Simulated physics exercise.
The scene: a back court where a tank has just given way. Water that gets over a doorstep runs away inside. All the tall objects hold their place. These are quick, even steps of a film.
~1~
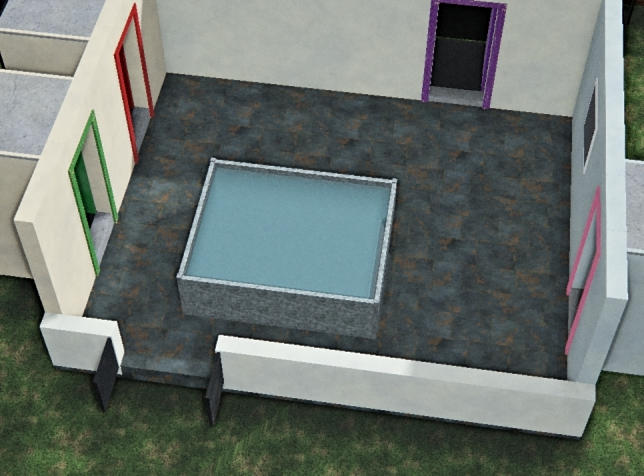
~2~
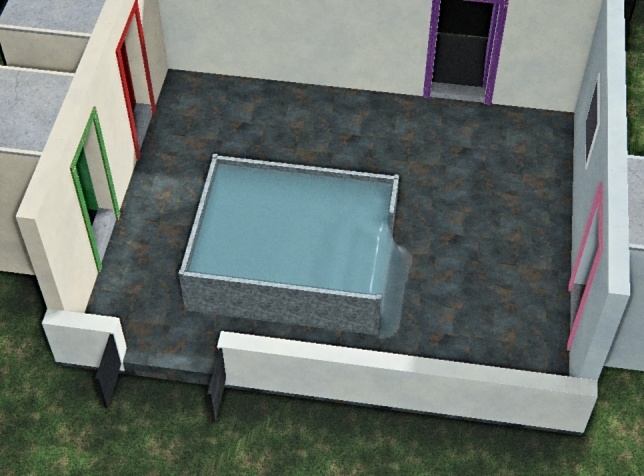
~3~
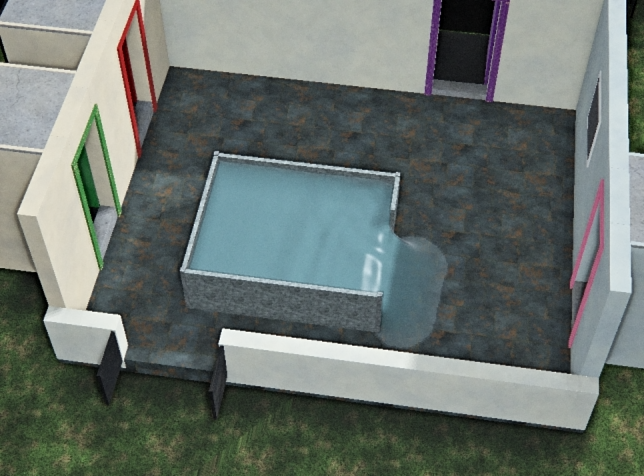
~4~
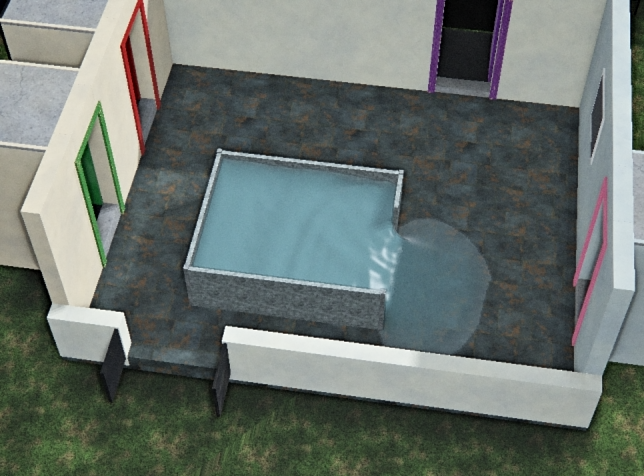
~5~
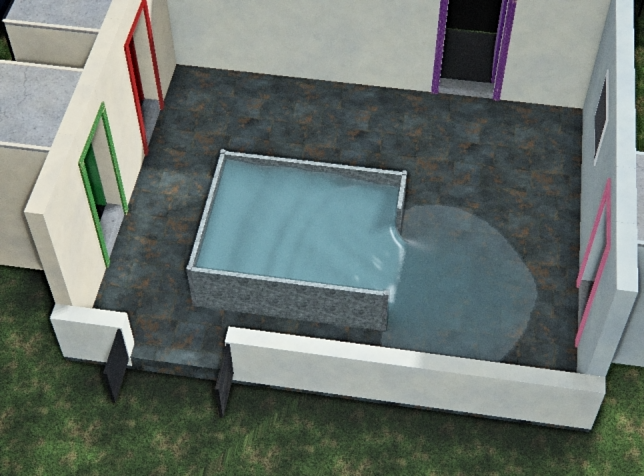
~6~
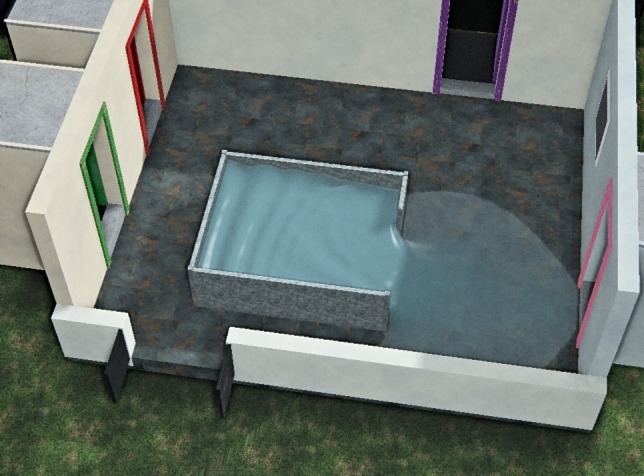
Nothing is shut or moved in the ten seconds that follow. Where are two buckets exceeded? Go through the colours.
One by one: The purple door floods; the pink door floods; the red door holds within the limit; the green door holds within the limit.
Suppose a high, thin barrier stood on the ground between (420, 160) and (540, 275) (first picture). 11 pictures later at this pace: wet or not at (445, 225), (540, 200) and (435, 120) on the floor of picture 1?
In turn: Awash, flooded, no water.
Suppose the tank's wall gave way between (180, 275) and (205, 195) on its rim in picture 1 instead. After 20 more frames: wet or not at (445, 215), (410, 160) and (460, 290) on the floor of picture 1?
In that order: Dry, dry, clear.
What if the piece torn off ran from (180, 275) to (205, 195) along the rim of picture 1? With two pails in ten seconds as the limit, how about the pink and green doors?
Pink lets less in; green passes that mark.
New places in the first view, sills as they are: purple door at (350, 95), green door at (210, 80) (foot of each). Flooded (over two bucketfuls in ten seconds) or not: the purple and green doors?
One by one: Purple lets less in, green keeps below it.
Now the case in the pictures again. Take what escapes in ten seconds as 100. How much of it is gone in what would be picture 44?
Near 70 in a hundred.
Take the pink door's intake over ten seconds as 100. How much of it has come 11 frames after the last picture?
Some 55 per cent.
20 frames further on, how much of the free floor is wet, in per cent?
I make it 45 per cent.
A moment on, water covers 30 % of the floor; the purple door not reached, the pink door far over two buckets in, the red door not reached, the green door not reached.
Next, water covers 30 % of the floor; the purple door not reached, the pink door far over two buckets in, the red door not reached, the green door not reached.
Then, water covers 45 % of the floor; the purple door wet at the sill, nothing in, the pink door far over two buckets in, the red door not reached, the green door not reached.
Later, water covers 85 % of the floor; the purple door over two buckets in, the pink door far over two buckets in, the red door wet at the sill, nothing in, the green door not reached.
In the end, water covers 95 % of the floor; the purple door far over two buckets in, the pink door far over two buckets in, the red door wet at the sill, nothing in, the green door wet at the sill, nothing in.
